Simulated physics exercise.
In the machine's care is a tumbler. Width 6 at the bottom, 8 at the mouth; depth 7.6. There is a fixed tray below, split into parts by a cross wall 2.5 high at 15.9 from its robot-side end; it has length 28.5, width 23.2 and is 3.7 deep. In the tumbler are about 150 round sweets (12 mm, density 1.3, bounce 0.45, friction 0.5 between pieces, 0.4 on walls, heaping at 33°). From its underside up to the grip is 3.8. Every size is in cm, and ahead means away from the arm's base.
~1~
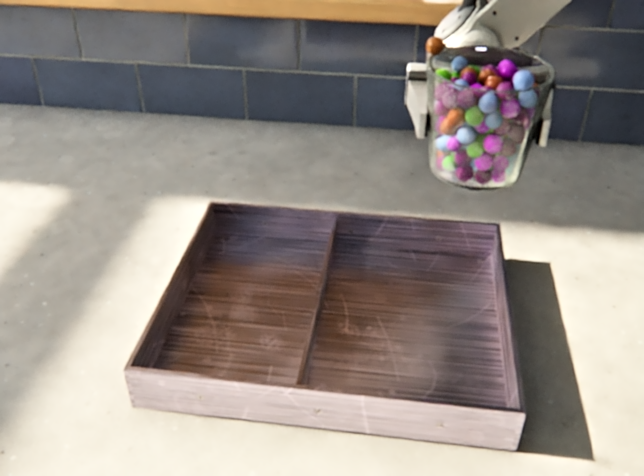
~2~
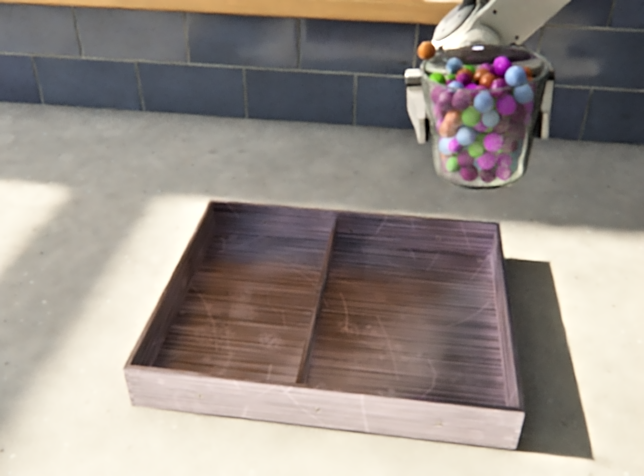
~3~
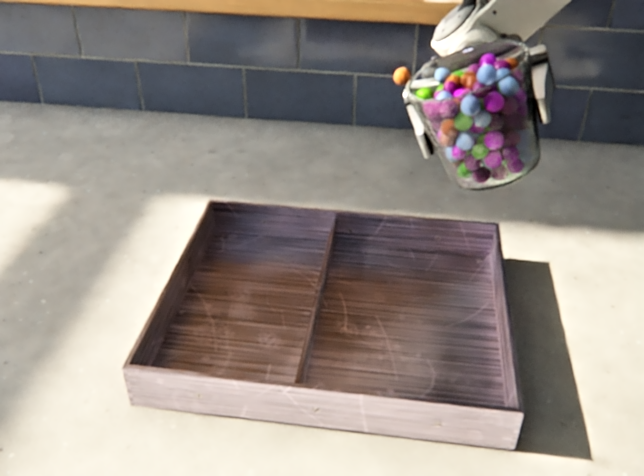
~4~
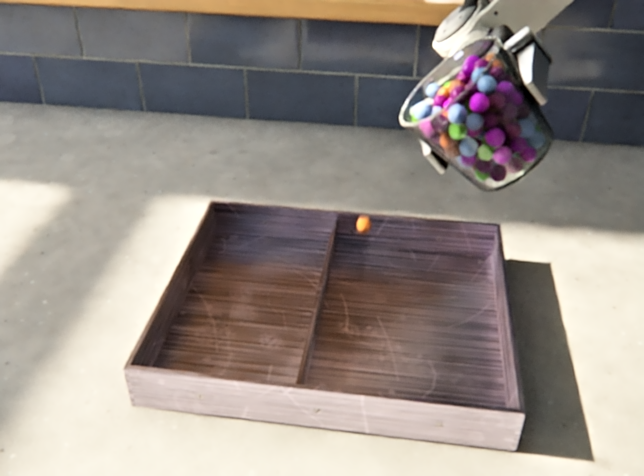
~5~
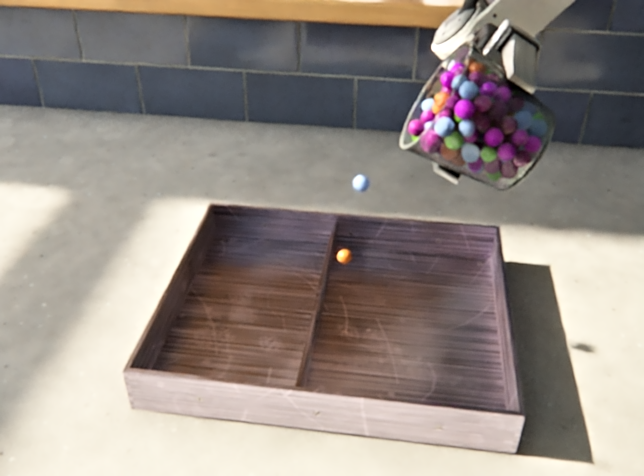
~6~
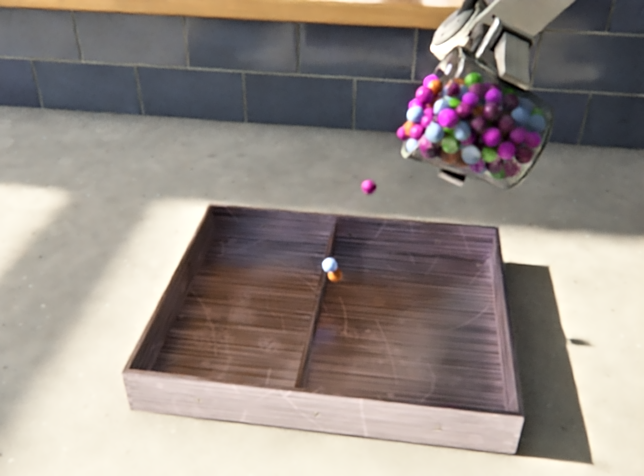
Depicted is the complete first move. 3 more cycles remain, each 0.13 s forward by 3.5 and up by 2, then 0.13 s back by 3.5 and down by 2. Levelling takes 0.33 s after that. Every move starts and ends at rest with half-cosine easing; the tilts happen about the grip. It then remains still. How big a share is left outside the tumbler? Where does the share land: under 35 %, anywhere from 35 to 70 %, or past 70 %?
It lands past 70 %.
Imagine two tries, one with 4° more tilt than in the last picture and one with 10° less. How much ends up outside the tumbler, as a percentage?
I'd expect close to 85 and then 55 per cent.
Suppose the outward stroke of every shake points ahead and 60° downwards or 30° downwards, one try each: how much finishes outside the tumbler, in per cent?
Some 25 and 40 per cent.
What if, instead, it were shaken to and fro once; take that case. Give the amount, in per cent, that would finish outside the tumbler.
In that case it would be near 50 percent.
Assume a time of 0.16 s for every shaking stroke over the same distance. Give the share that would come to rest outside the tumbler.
The share would be near 55 %.
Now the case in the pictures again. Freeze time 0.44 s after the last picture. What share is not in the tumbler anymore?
Share out so far: Close to 50 %.
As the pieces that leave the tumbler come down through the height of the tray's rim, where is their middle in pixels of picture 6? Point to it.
Close to pixel (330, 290).
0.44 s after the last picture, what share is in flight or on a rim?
Around 3 per cent of the load.
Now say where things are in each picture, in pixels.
The first frame shows tumbler middle at (482, 122), level; upper third of the load around (489, 90), from x 435 to 535, top at y 45; 150 in the tumbler.
The second frame shows tumbler middle at (482, 121), tilted 6° forward; upper third of the load around (489, 89), from x 425 to 530, top at y 50.
The third frame shows tumbler middle at (481, 122), tilted 23° forward; upper third of the load around (487, 89), from x 400 to 525, top at y 60; 149 in the tumbler, 1 in flight or on a rim.
The fourth frame shows tumbler middle at (483, 122), tilted 44° forward; upper third of the load around (482, 92), from x 365 to 535, top at y 60; 149 in the tumbler, 1 in flight or on a rim.
The fifth frame shows tumbler middle at (482, 125), tilted 61° forward; upper third of the load around (476, 96), from x 345 to 535, top at y 65; 148 in the tumbler, 1 in the robot-side part, 1 in flight or on a rim.
The sixth frame shows tumbler middle at (481, 126), tilted 67° forward; upper third of the load around (470, 106), from x 330 to 535, top at y 80; 147 in the tumbler, 2 in the robot-side part, 1 in flight or on a rim.
Then, 0.44 s after the last picture, tilted 67° forward, highest piece 23 above the table; 77 in the tumbler, 36 in the far-side part, 32 in the robot-side part, 5 in flight or on a rim.
Then, 0.89 s after the last picture, tilted 51° forward, highest piece 20 above the table; 60 in the robot-side part, 55 in the far-side part, 32 in the tumbler, 3 in flight or on a rim.
Then, 1.31 s after the last picture, level, highest piece 20 above the table; 63 in the robot-side part, 55 in the far-side part, 32 in the tumbler.
Then, 2.36 s after the last picture, level, highest piece 20 above the table; 63 in the robot-side part, 55 in the far-side part, 32 in the tumbler.
Final count, 63 in the robot-side part, 55 in the far-side part, 32 in the tumbler. That is 79 % outside the tumbler.
